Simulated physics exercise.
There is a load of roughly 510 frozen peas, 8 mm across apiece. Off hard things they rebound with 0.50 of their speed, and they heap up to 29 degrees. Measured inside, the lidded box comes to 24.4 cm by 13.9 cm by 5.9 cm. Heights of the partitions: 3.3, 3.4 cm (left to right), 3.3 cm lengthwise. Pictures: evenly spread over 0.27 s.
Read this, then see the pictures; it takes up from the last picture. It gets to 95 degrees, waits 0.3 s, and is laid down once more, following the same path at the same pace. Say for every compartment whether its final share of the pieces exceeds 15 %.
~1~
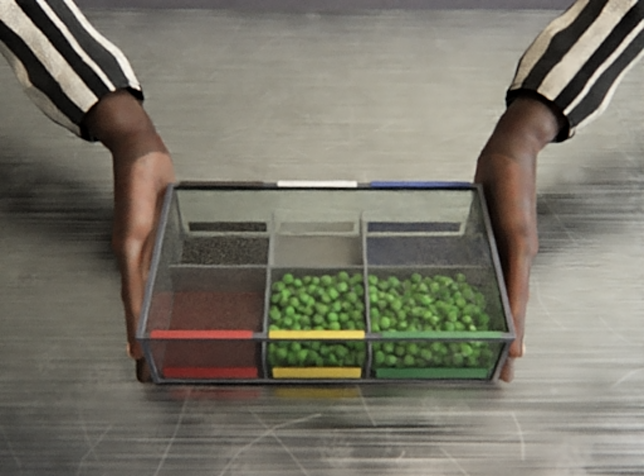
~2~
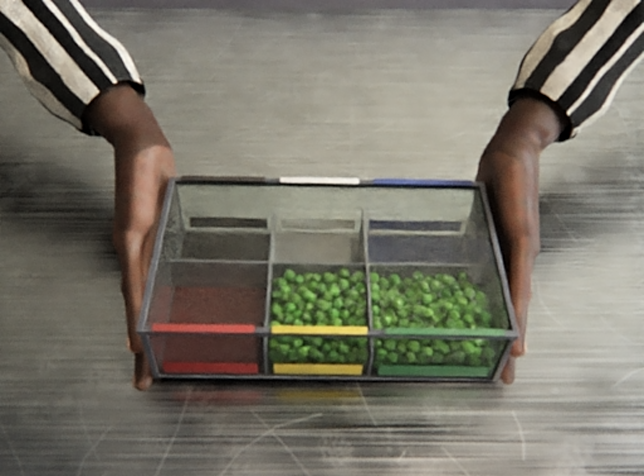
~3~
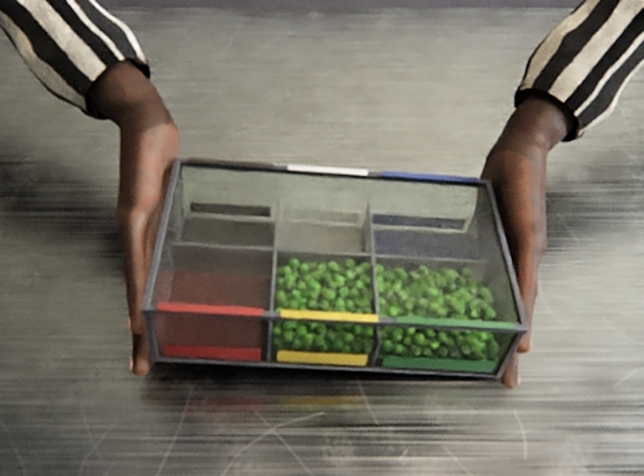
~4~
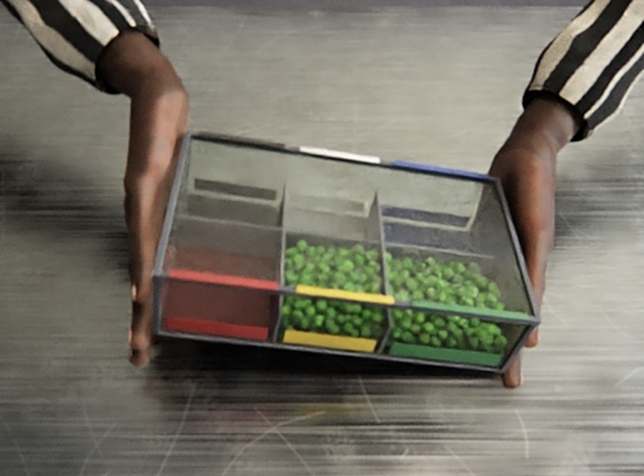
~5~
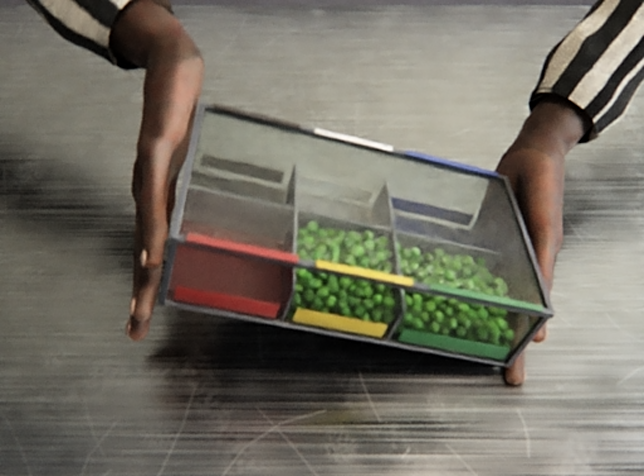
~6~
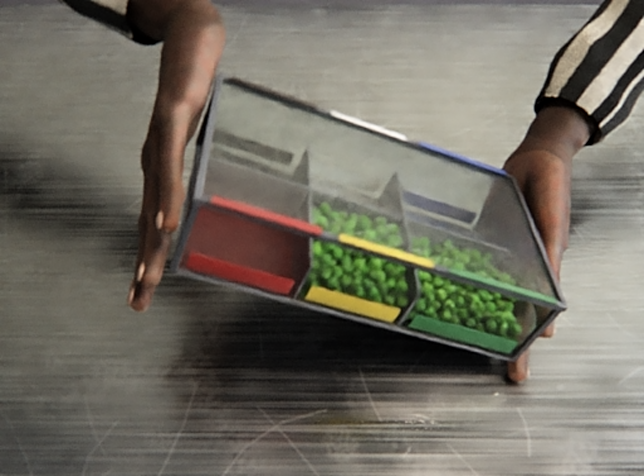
Red compartment: Does not exceed, blue compartment: Exceeds, green compartment: Exceeds, yellow compartment: Does not exceed, white compartment: Does not exceed, black compartment: Does not exceed.
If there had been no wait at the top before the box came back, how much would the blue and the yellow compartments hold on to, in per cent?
Blue 40, yellow 5.
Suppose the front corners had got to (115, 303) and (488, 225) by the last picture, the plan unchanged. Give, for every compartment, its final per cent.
It comes out as red at 25 percent, blue at 0 percent, green at 5 percent, yellow at 5 percent, white at 5 percent and black at 65 percent.
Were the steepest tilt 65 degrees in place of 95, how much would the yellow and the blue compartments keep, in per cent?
With that change you'd see yellow at 30 % and blue at 20 %.
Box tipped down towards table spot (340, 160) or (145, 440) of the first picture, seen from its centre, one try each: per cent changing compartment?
First try: Around 85 percent; second try: Around 60 percent.
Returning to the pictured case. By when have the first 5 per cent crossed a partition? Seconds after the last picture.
Reading: T about 0.50 s.
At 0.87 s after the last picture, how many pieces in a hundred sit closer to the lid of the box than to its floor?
Roughly 50 percent of the pieces.
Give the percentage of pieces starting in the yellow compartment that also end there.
Close to 10 in a hundred.
Then, 0.87 s after the last picture, tilt 95 degrees; blue 30 %, green 60 %, yellow 10 %.
Then, 1.45 s after the last picture, tilt 48 degrees; blue 40 %, green 55 %, yellow 5 %.
Then, 2.08 s after the last picture, tilt 0 degrees; blue 40 %, green 55 %, yellow 5 %.
In the end, red 0 %, blue 40 %, green 55 %, yellow 5 %, white 0 %, black 0 %.
